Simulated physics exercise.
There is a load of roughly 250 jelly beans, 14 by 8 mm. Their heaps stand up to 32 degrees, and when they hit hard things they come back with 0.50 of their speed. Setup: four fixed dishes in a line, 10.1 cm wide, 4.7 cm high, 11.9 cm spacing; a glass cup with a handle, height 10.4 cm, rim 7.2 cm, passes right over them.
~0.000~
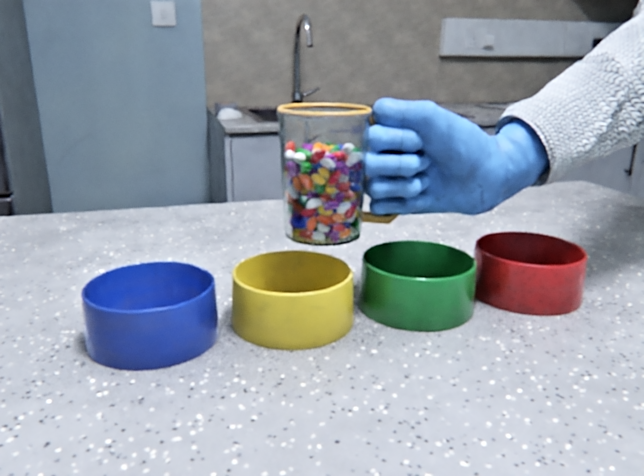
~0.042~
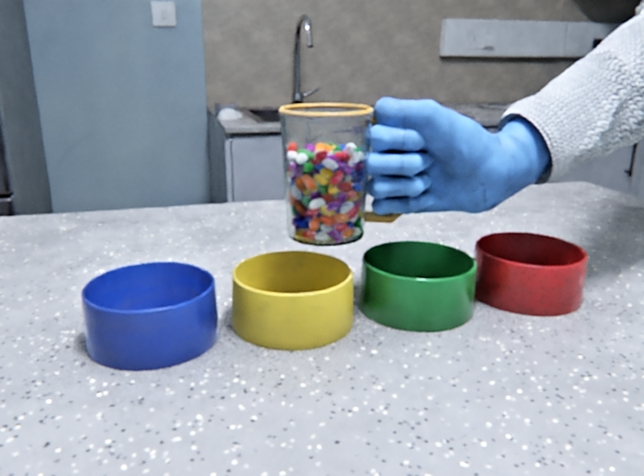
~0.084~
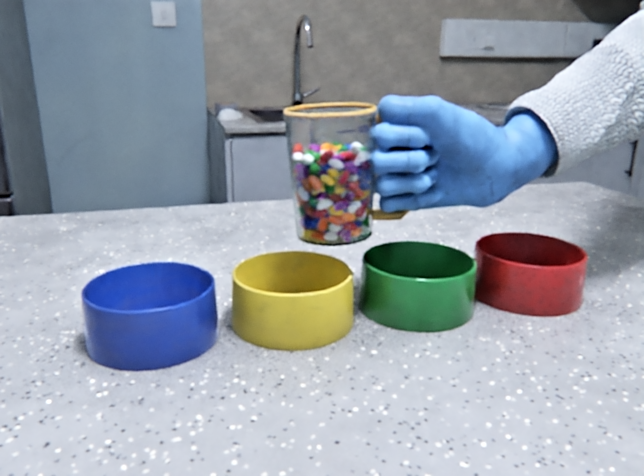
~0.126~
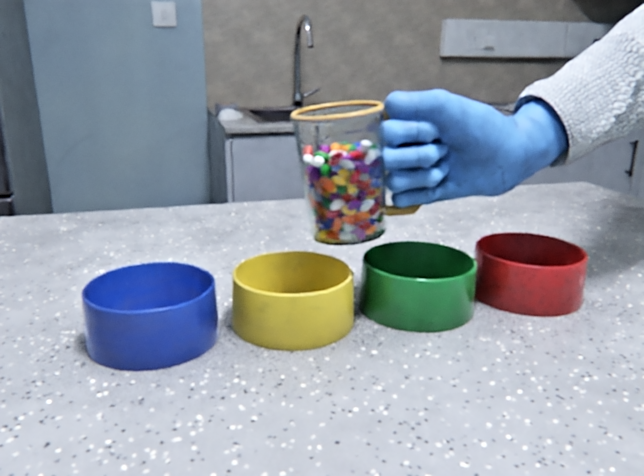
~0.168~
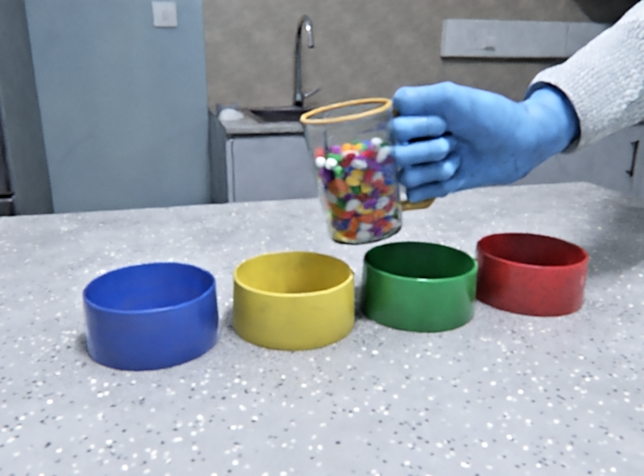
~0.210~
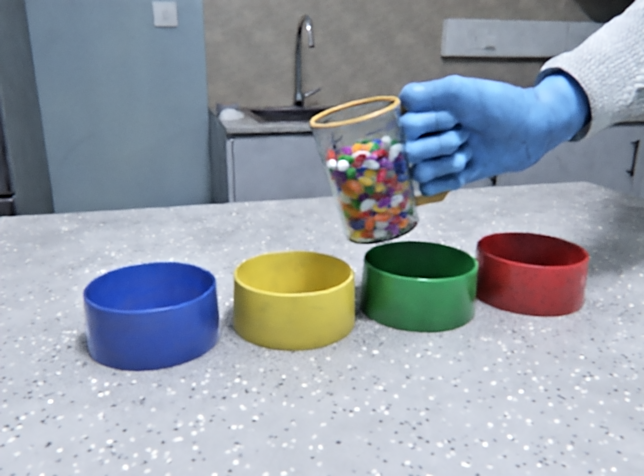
A blue-gloved hand in a white knitted sleeve holds a clear glass cup of multicoloured jelly beans by its handle above a speckled pale countertop, seen from the front in a kitchen. Below it, blue, yellow, green and red dishes stand left to right, with a tap behind. The hand moves the cup slowly rightward, gradually tilting its rim to the left, while the camera stays still.
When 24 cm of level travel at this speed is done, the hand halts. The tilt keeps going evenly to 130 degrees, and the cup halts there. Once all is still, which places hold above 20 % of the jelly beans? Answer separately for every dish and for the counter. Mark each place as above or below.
Marks: Red above, blue below, green below, yellow below, counter below.
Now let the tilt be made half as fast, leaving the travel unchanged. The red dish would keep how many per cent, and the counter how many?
Result - red dish: 100; counter: 0.
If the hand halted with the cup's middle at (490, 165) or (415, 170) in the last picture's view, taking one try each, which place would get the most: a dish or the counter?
Green, then counter.
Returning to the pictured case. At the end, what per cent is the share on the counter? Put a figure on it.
Close to 0 %, more or less.
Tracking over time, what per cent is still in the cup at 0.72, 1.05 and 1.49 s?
About 100, 95, 0.
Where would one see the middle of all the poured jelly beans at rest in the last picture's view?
Est. centre at rest: (521, 271) px.
Then, at 0.72 s, tilt 71 degrees; cup holds 100 %.
After 1.05 s, tilt 106 degrees; cup holds 95 %, red 5 %.
Then, at 1.49 s, tilt 130 degrees; cup holds 0 %, red 95 %.
By 2.1 s all is still; red 95 %, blue 0 %, green 0 %, yellow 0 %, counter 0 %.
